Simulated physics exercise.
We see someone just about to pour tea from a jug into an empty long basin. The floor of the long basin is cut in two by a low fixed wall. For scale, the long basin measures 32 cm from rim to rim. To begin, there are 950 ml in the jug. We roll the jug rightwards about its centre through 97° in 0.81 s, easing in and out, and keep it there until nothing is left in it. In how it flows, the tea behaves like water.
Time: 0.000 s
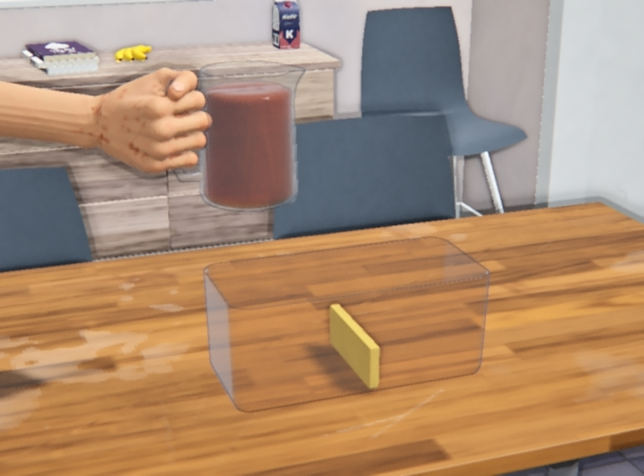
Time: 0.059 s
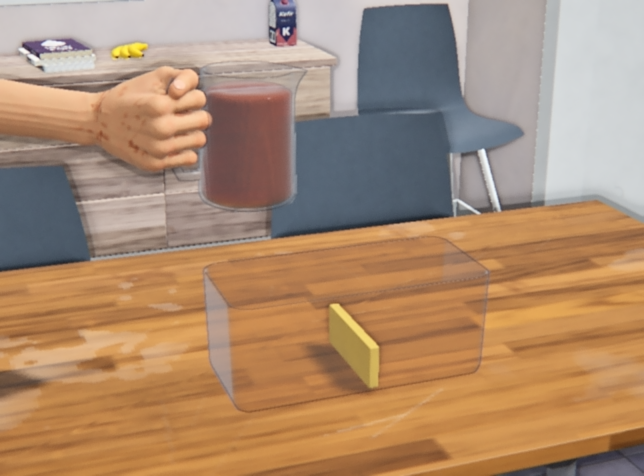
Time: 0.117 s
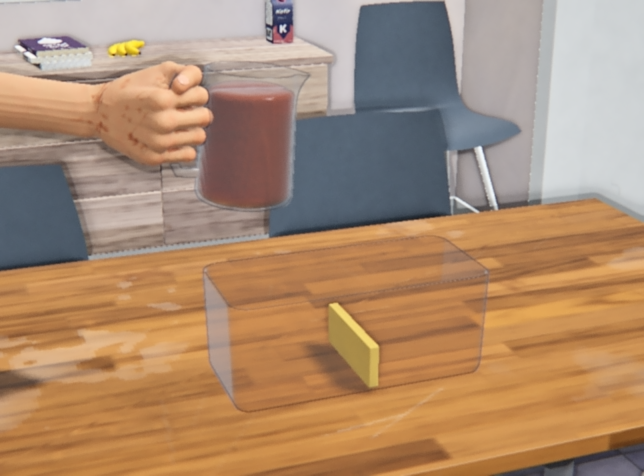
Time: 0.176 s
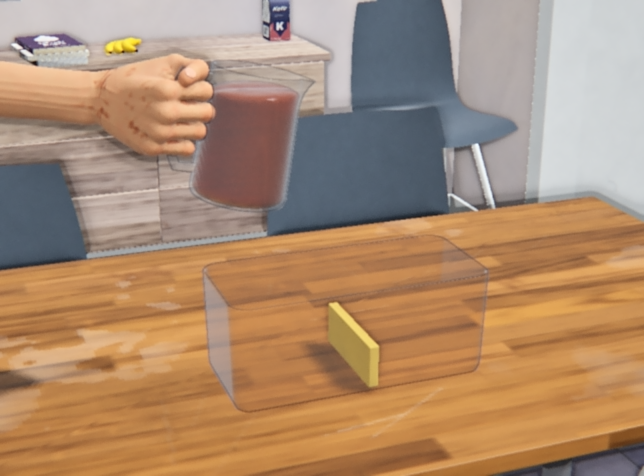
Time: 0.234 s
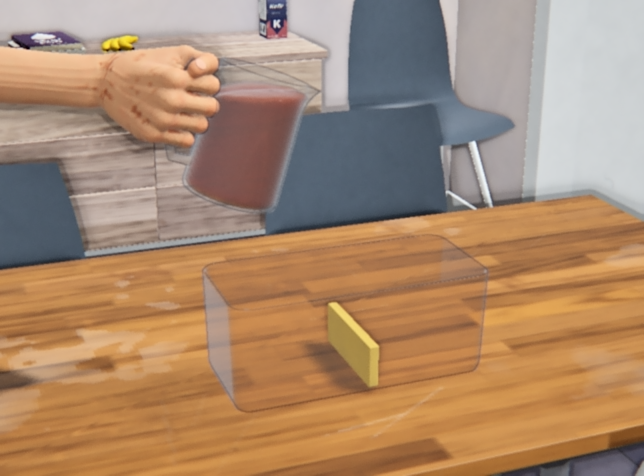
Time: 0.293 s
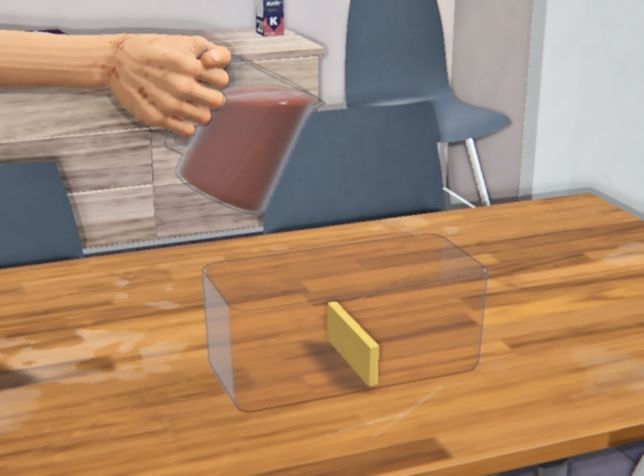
At the start, a hand holds an upright glass jug of reddish-brown tea above a clear, empty long basin with a low yellow wall inside, on a wooden table. The hand then tilts the jug rightwards, slightly at first and then further, until it leans clearly, the tea still inside.
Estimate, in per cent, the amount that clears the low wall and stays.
Roughly 93 percent.
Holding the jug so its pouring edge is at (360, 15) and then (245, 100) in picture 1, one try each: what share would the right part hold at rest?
50 per cent first, 5 per cent second.
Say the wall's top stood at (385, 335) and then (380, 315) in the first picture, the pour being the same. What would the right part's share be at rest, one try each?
First 55, then 70 per cent.
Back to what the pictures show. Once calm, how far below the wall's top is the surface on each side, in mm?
Noted: Left near 50 mm, right near 6 mm.
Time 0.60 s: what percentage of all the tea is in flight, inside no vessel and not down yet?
Estimate: About 18 % of all of it.
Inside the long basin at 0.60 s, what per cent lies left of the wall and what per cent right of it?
I'd say about 0 left and about 5 right.
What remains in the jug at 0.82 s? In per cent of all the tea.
Close to 38 percent of the whole amount.
After 0.60 s the tilt is 82° and 77 per cent is still to pour, 0 is left of the wall and 5 right of it.
After 0.82 s the tilt is 97° and 38 per cent is still to pour, 0 is left of the wall and 38 right of it.
After 1.06 s the tilt is 97° and 14 per cent is still to pour, 2 is left of the wall and 74 right of it.
After 1.31 s the tilt is 97° and 5 per cent is still to pour, 3 is left of the wall and 88 right of it.
In the end 5 per cent lies left of the wall, 93 right of it and 1 outside.
